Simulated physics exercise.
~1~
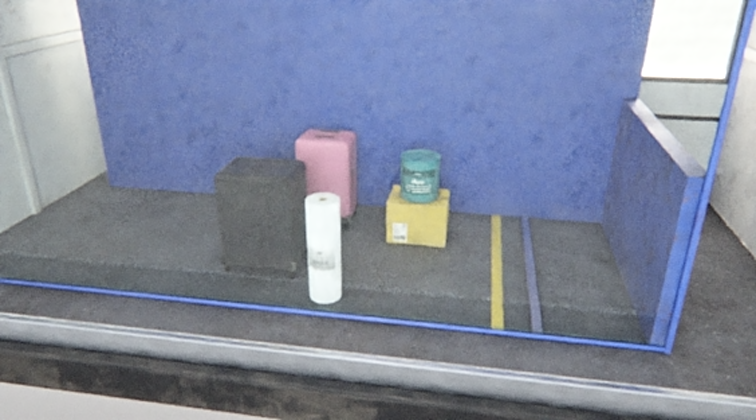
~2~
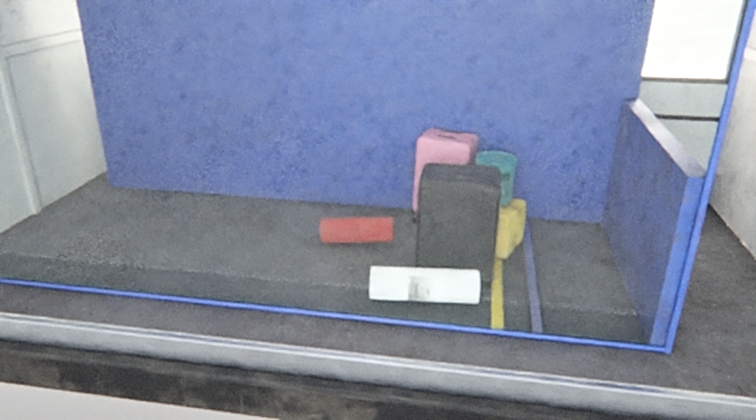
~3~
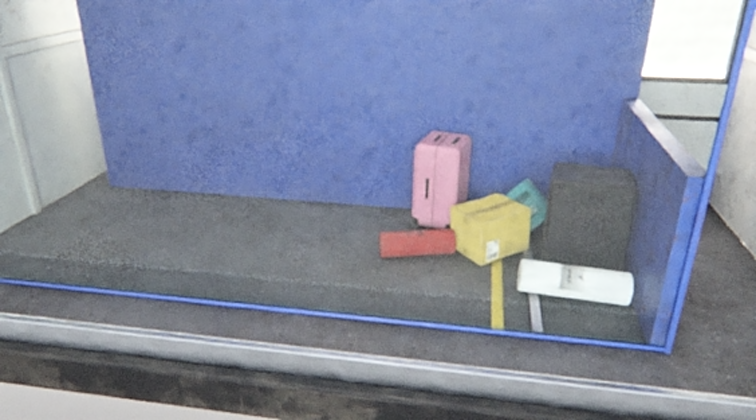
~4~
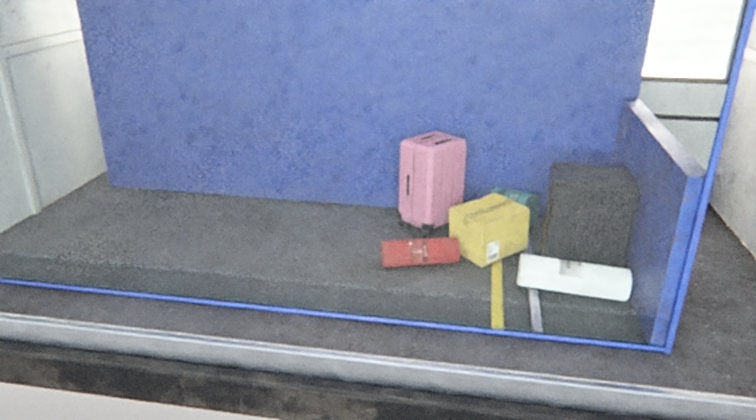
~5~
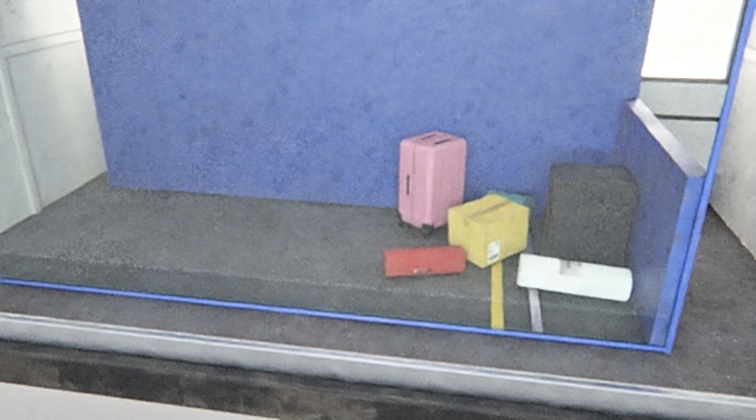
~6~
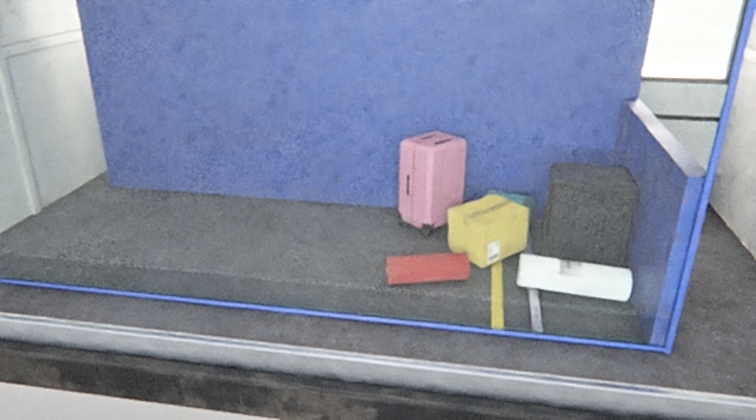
To begin with, a black case, a pink wheeled case, an upright white roll and a teal bucket on a yellow carton stand on a dark floor before a blue wall. Everything shifts right, the white roll topples onto its side, and a red roll comes into view, lying flat. The bucket drops off behind the carton, while the black case, still upright, travels to the right-hand wall. The pink case edges back left and stays standing, short of the yellow line. Finally the red roll creeps forward and the white roll rests beyond the line.
